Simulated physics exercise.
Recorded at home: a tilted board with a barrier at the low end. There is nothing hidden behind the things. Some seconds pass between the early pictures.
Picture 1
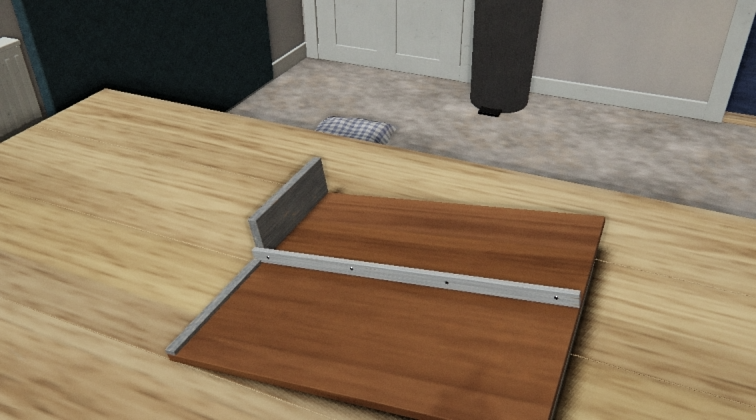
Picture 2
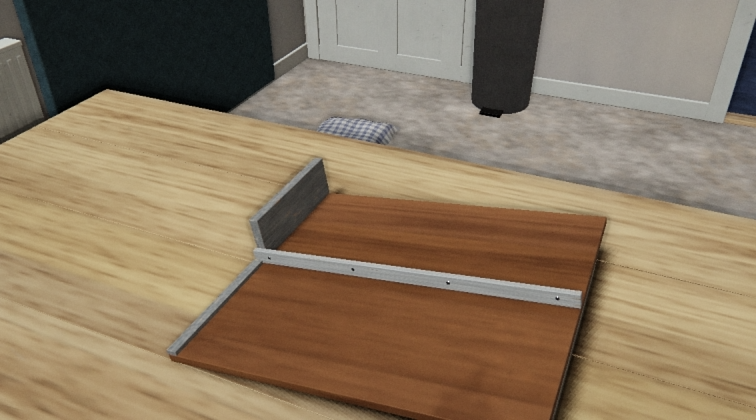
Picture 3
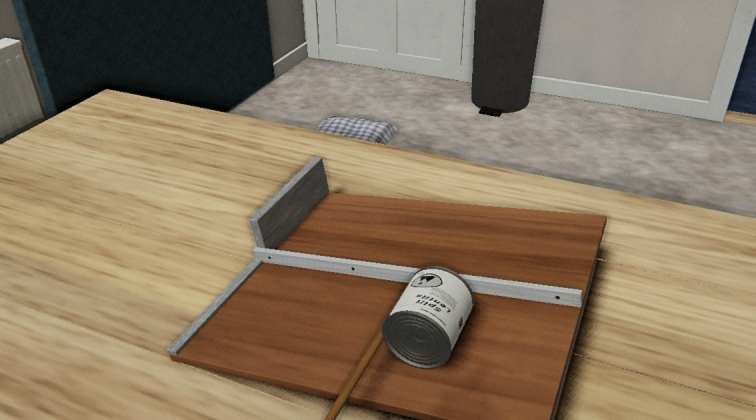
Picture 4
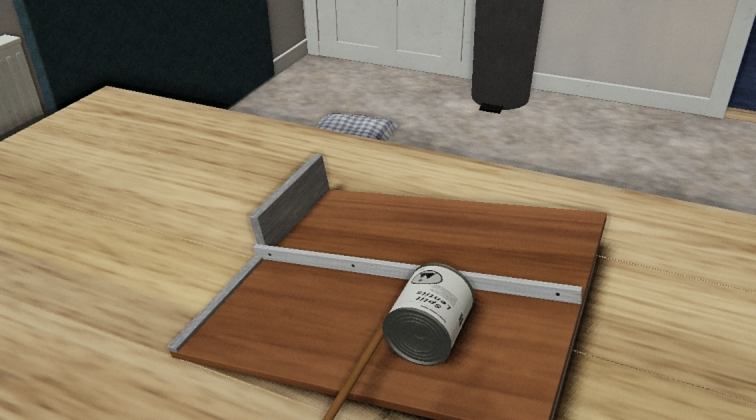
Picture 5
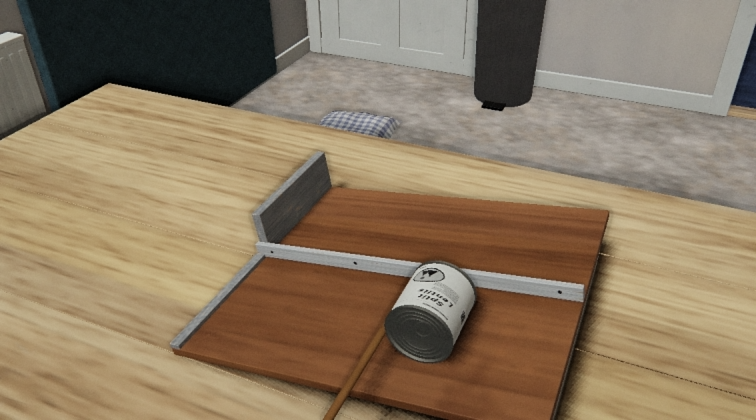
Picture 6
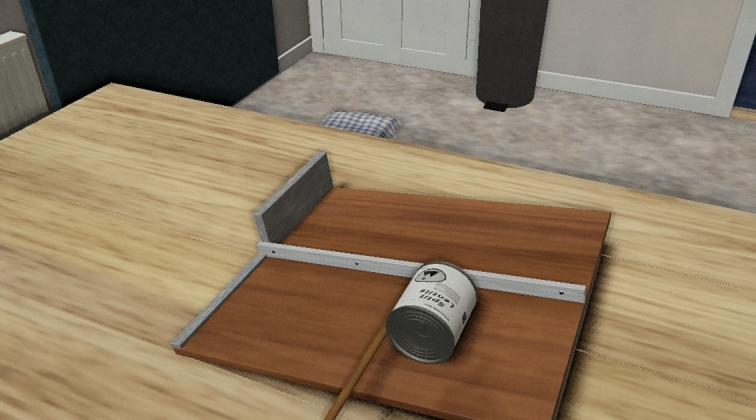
We see a brown board with metal strips on a wooden table, at first empty; then a white tin lies on it, held back by a thin stick, and stays still while the view shifts very slightly.
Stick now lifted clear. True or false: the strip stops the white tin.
False.
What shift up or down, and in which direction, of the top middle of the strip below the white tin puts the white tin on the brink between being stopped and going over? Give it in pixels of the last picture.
It would take a shift of about 8 pixels, up.
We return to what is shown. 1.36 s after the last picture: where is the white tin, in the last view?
Its middle should be about (37, 228).
Then, 0.56 s after the last picture, white tin rolling on the board near (328, 294).
Then, 1.00 s after the last picture, white tin off the board near (156, 266).
Then, 1.36 s after the last picture, white tin off the board near (36, 228).
By the end, the white tin rolls off the board.
